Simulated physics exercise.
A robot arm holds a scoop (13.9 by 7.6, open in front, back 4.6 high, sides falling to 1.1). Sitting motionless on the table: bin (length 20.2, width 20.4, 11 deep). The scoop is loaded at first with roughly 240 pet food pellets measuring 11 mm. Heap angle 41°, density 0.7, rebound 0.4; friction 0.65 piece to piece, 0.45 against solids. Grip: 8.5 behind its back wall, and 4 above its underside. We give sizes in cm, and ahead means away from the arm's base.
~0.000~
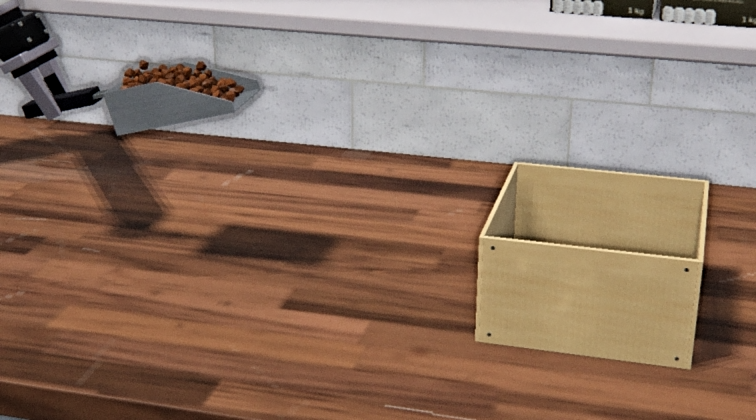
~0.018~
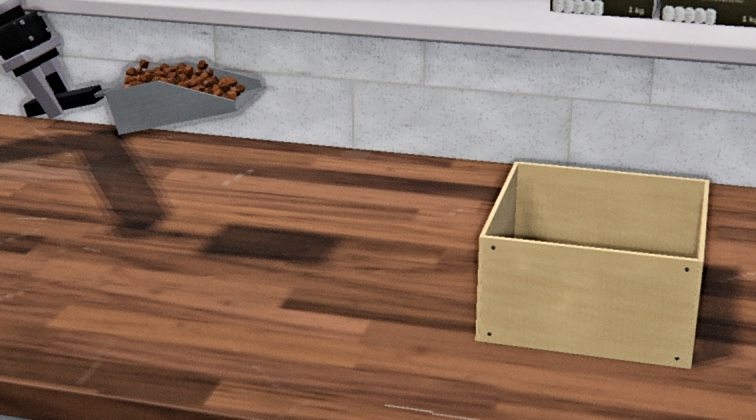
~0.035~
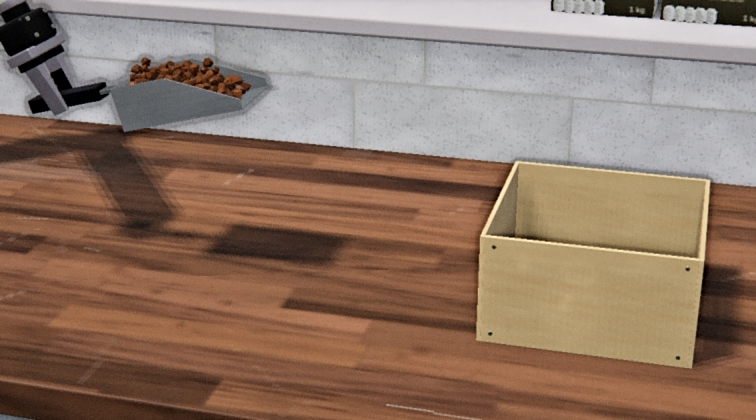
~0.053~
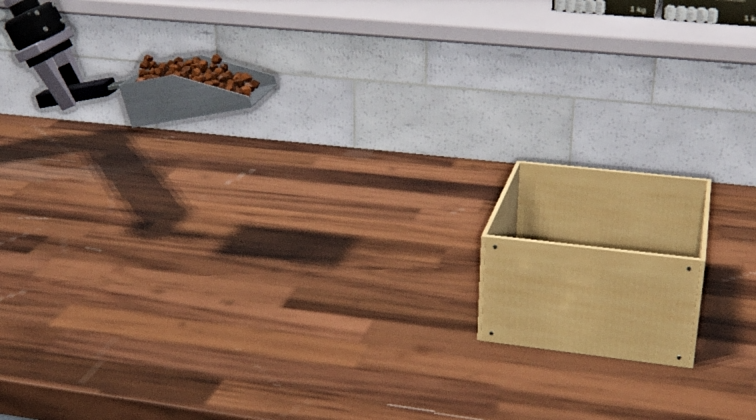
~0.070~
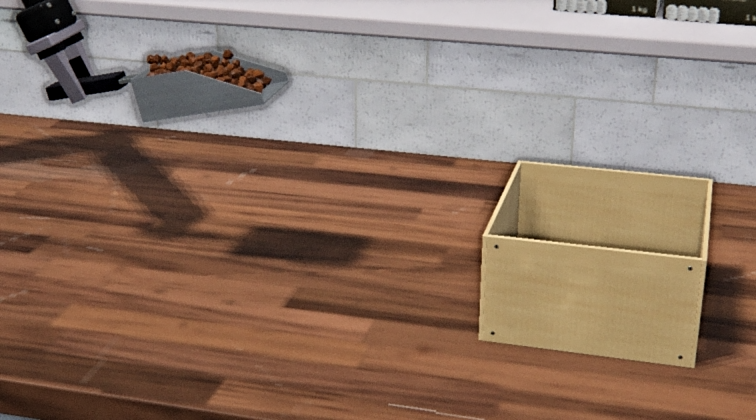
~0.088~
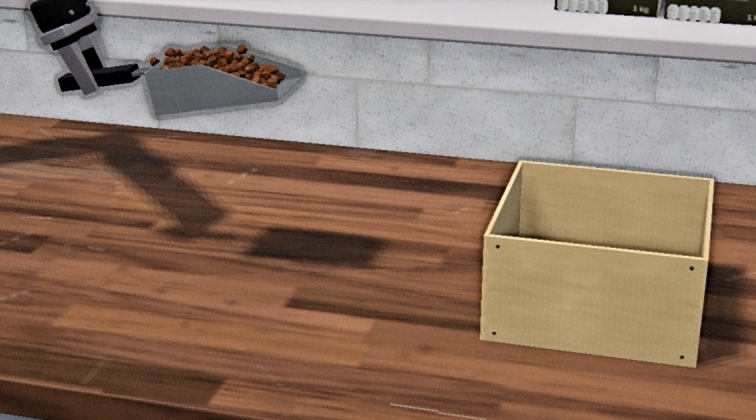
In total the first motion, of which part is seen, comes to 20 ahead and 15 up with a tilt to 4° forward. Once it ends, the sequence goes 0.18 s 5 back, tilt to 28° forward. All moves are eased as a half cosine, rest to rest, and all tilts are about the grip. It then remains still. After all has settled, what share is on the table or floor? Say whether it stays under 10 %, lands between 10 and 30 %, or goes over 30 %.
It goes over 30 %.
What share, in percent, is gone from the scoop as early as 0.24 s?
I'd say some 0 percent.
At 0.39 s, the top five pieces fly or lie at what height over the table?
26 cm or thereabouts.
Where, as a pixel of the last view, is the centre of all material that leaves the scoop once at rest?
It ends up close to (517, 288).
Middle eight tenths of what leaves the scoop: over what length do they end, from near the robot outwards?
About 24 centimetres.
After 0.24 s, tilted 3° forward, highest piece 32 above the table; 242 on the scoop, 1 in flight or on a rim.
After 0.39 s, tilted 19° forward, highest piece 27 above the table; 10 on the scoop, 1 in the bin, 232 in flight or on a rim.
After 0.67 s, tilted 28° forward, highest piece 13 above the table; 122 in the bin, 116 on the table or floor, 5 in flight or on a rim.
After 1.72 s, tilted 28° forward, highest piece 12 above the table; 122 in the bin, 121 on the table or floor.
In the end, 122 in the bin, 121 on the table or floor. That is 50 % on the table or floor.
